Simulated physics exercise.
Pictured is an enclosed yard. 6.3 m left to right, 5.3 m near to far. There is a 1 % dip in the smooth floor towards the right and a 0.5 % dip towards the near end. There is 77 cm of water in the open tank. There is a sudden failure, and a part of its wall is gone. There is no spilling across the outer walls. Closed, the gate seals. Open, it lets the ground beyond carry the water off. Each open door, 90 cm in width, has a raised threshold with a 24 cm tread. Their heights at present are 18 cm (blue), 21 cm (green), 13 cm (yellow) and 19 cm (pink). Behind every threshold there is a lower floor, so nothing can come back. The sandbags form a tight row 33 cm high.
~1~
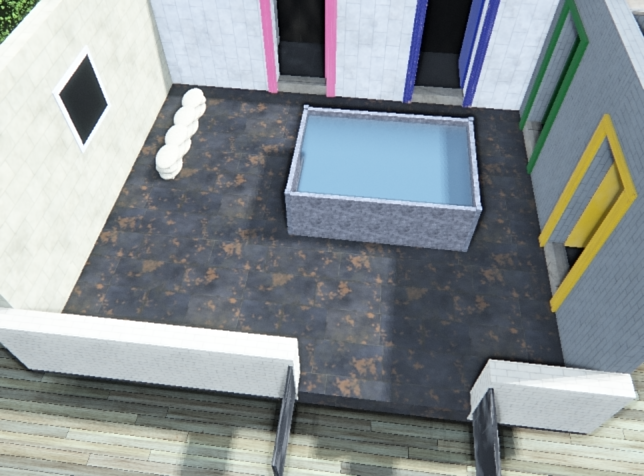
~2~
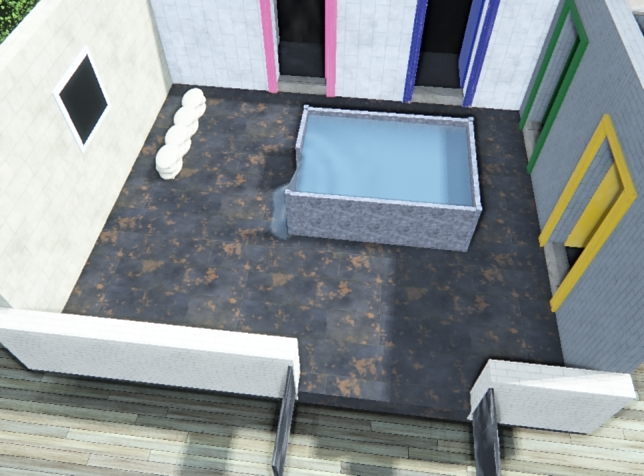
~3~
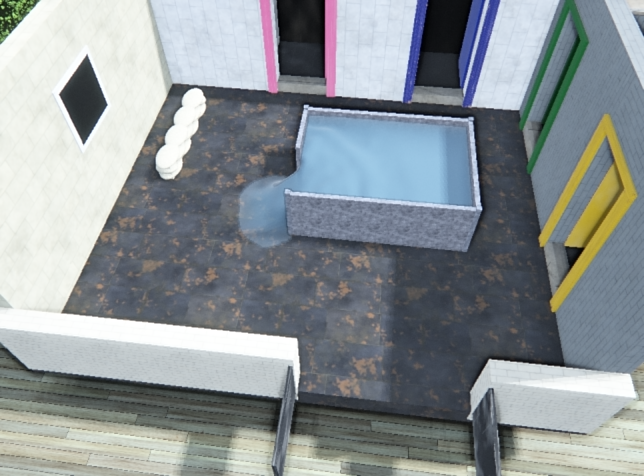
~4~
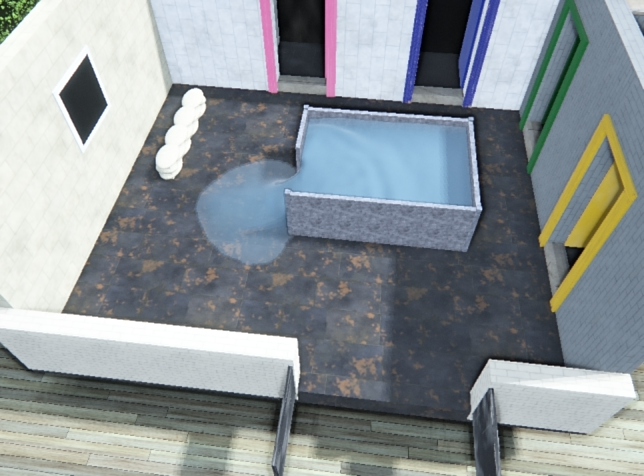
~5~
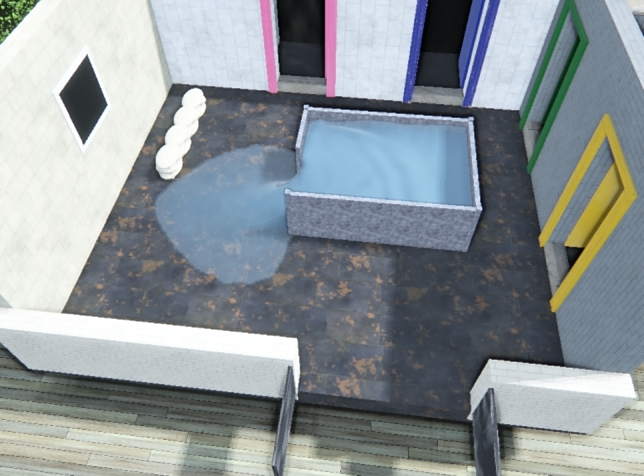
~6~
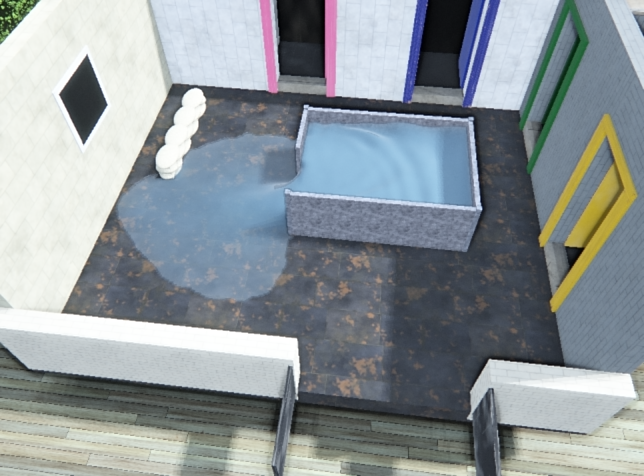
Walled yard with a raised open tank, water pouring through a gap in its left side and spreading leftward across the dark floor.
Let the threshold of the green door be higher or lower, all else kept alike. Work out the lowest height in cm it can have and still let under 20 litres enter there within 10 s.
The lowest such height is roughly 14 cm.
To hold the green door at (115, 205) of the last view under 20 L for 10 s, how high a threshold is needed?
Something near 29 cm.
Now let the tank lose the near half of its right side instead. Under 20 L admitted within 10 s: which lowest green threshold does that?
You'd want it roughly 8.5 centimetres tall.
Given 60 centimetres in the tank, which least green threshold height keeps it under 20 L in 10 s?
Required height: Approx. 9.0 cm.
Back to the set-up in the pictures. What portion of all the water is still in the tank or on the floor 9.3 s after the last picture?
Around 96 percent is still there.
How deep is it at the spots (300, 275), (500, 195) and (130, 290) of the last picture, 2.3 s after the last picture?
Respectively 0 cm, 0 cm and 22 cm.
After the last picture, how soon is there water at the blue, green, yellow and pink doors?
Times: Blue 3.0 s, green 4.5 s, yellow 4.0 s, pink 1.6 s.
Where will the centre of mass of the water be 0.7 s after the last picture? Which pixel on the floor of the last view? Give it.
Centre of the water: Approx. (333, 200) px.
Then, 0.7 s after the last picture water covers 30 % of the floor, deepest (38 cm) near (282, 217); it has not reached the green door.
Then, 2.3 s after the last picture water covers 45 % of the floor, deepest (34 cm) near (48, 342); it has not reached the green door.
Then, 9.3 s after the last picture water covers 95 % of the floor, deepest (17 cm) near (539, 384); 15 cm at the green door, 0 litres in over its 21 cm threshold.
At the green door as built, the water peaked near 17 cm, 7.3 s after the last picture.
With a threshold of 12 cm, 44 litres would have come in within the 10 s; with 16.5 cm, 3 litres. So under 20 litres takes about 14 cm.
